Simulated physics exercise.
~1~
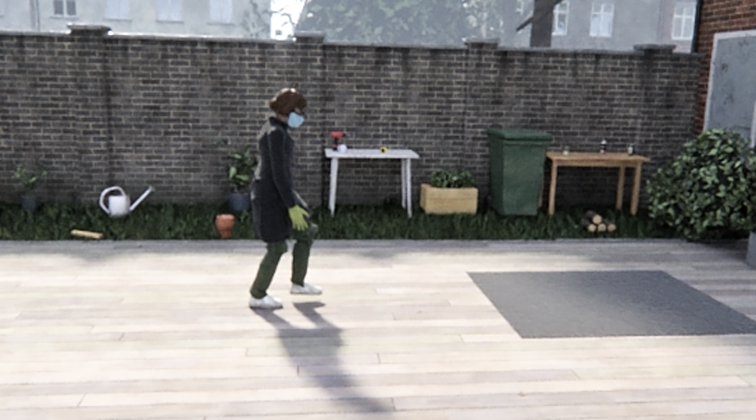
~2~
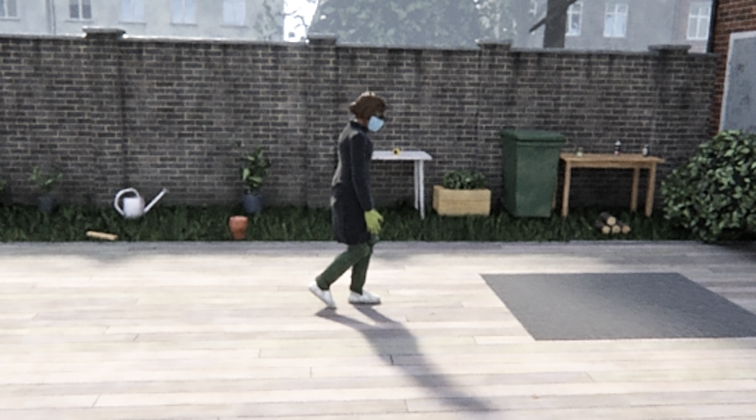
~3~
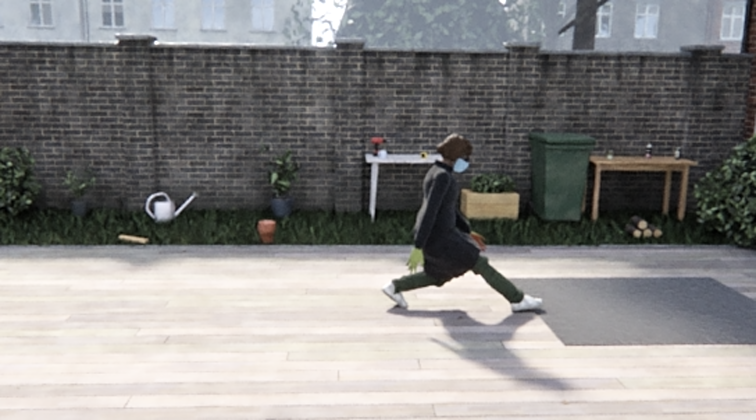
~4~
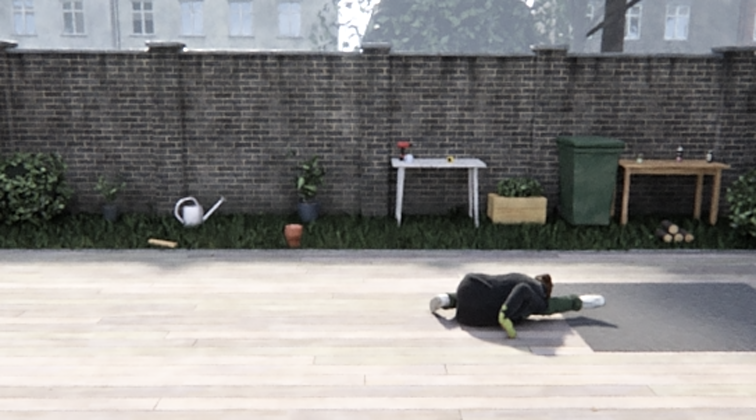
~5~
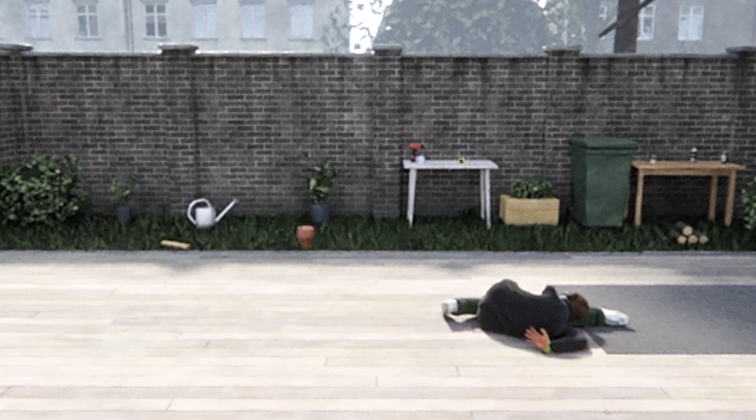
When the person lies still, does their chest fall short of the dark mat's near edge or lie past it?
The person's chest stops short of the near edge of the dark mat.
